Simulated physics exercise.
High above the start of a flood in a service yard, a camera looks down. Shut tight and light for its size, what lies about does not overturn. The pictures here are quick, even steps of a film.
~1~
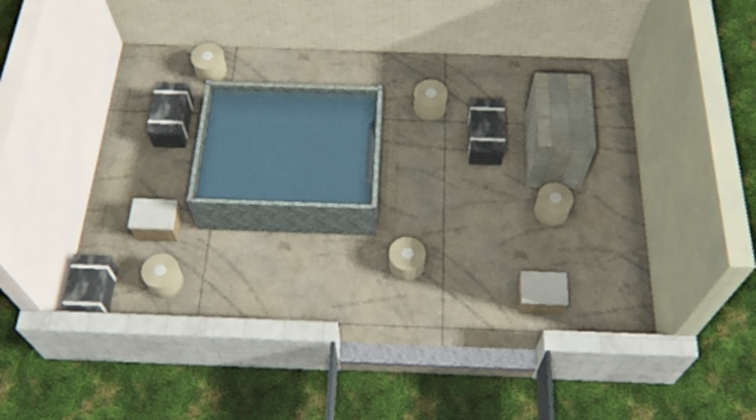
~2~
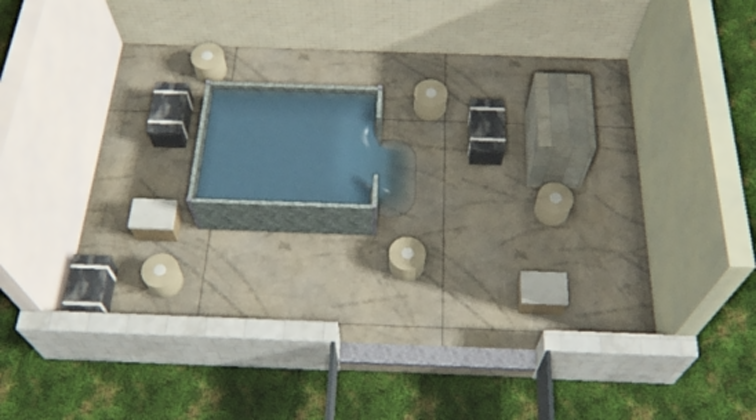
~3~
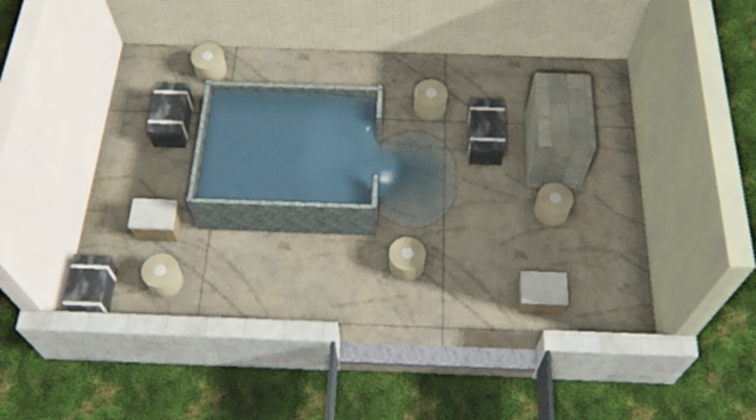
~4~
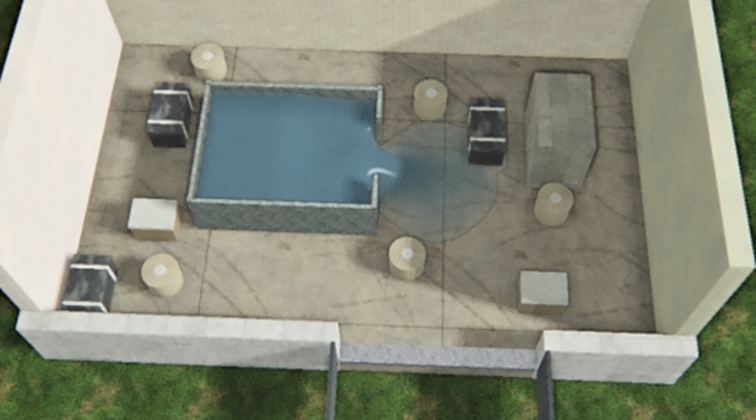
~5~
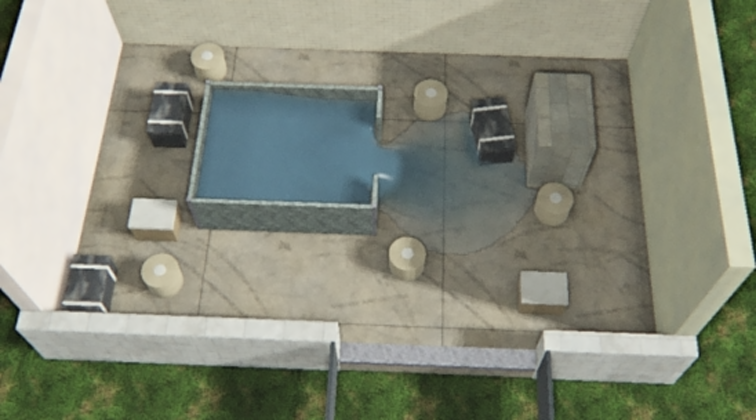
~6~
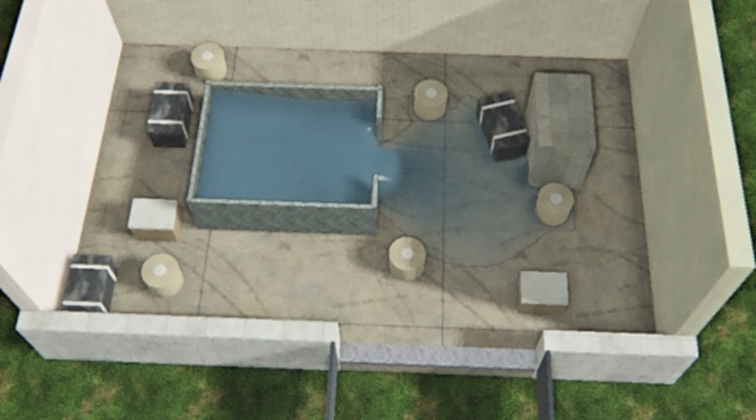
A raised pool spills water rightward across the yard, and a dark trunk shifts slightly right.
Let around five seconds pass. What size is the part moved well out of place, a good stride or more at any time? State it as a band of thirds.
Share shifted well: Low, below a third.
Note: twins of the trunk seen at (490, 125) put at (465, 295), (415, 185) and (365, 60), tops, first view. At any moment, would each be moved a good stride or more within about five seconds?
Results - 1: Ends up far away; 2: Ends up far away; 3: Ends up far away.
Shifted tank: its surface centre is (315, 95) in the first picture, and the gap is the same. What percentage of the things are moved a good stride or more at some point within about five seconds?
That comes out at some 30 %.
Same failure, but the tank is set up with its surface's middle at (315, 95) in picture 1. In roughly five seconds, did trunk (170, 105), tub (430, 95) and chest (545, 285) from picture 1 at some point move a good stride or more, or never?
The first: Did not travel far; the second: Travelled far enough; the third: Travelled far enough.
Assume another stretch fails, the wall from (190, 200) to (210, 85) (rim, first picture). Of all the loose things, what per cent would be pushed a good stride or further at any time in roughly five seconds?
Roughly 90 percent.
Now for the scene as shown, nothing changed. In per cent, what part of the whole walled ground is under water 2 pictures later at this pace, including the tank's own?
I'd call it close to 35 per cent.
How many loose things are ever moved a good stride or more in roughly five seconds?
I make it 3 in total.
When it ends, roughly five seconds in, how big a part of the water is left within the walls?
About 96 percent.
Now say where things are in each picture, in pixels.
A trunk at (488, 124), on the bottom; a tub at (556, 198) rests on the ground; 0 of 10 have shifted, in the first picture.
A trunk at (488, 124), on the bottom; a tub at (556, 198) rests on the ground; 0 of 10 have shifted, in the second picture.
A trunk at (488, 124), on the bottom; a tub at (556, 198) rests on the ground; 0 of 10 have shifted, in the third picture.
A trunk at (488, 124), on the bottom; a tub at (556, 198), on the bottom; 0 of 10 have shifted, in the fourth picture.
A trunk at (494, 123), on the bottom, close to its start; a tub at (556, 198), on the bottom; 1 of 10 have shifted, in the fifth picture.
A trunk at (504, 119), on the bottom, close to its start; a tub at (556, 198), on the bottom; 1 of 10 have shifted, in the sixth picture.
A moment on, 1 of 10 are well off their spots; 1 afloat.
Next, 3 of 10 are well off their spots; 3 afloat.
Later, 2 of 10 are well off their spots; 3 afloat.
In the end, 3 of 10 are well off their spots, and 3 have been at some point; 3 afloat.
